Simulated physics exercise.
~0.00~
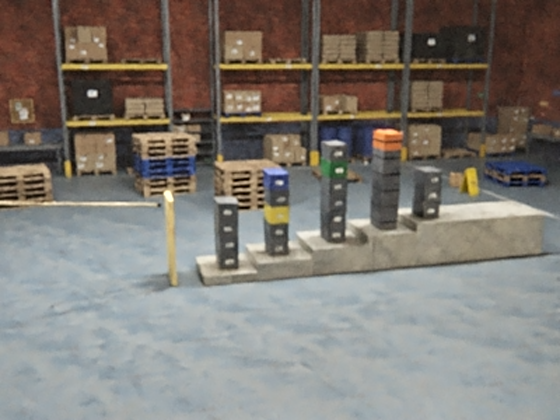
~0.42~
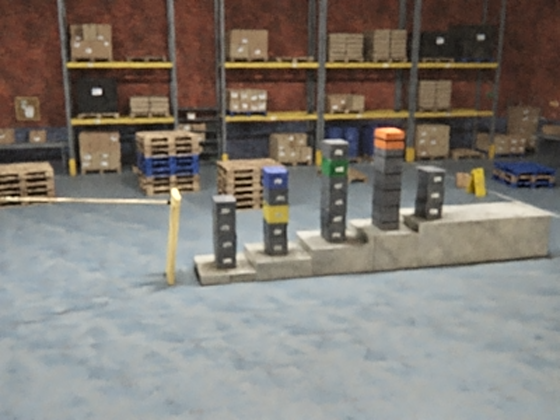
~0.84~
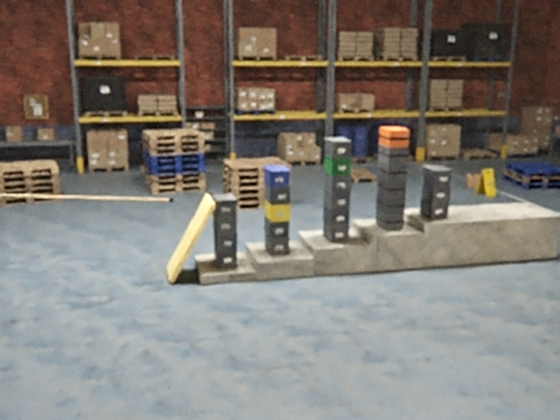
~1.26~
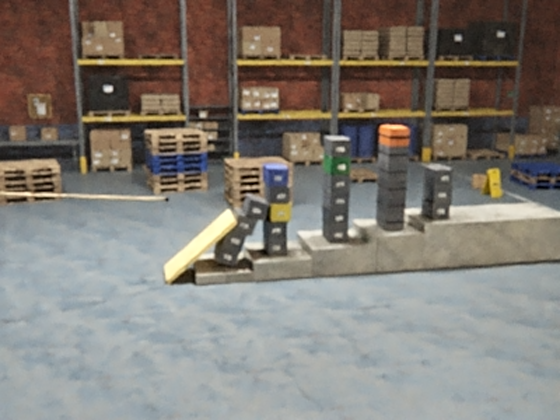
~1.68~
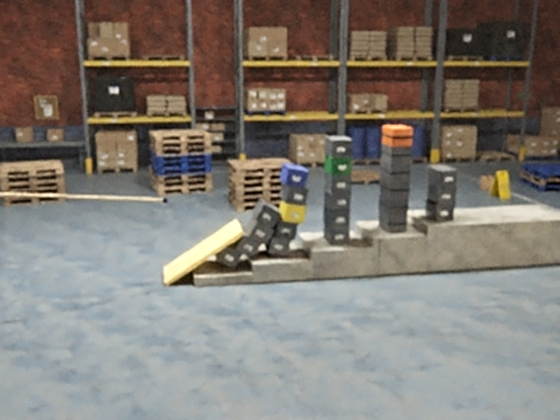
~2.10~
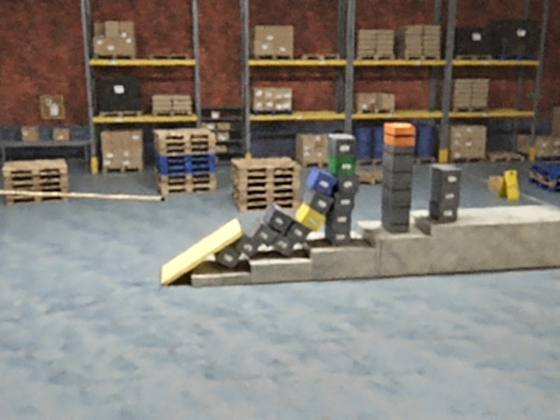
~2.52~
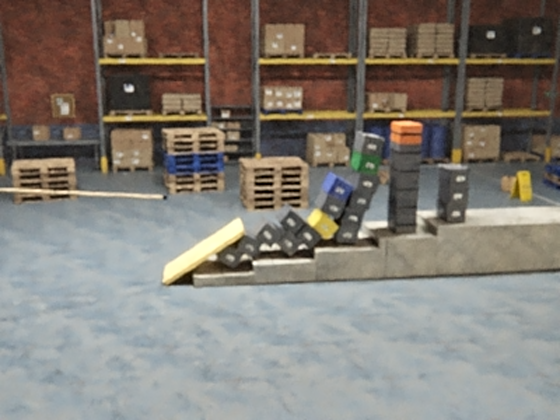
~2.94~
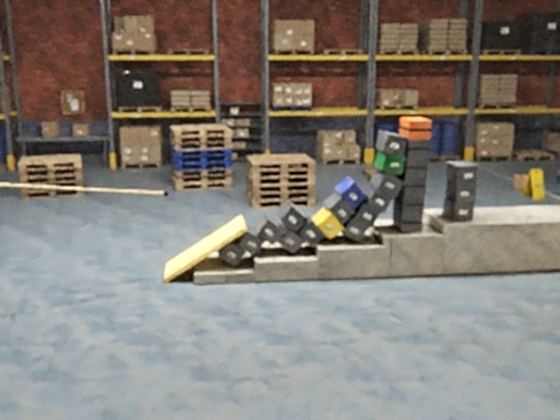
Yellow board tipping right into stacked totes on rising steps, toppling the nearest columns in turn until the green-banded stack leans against the orange-topped one.
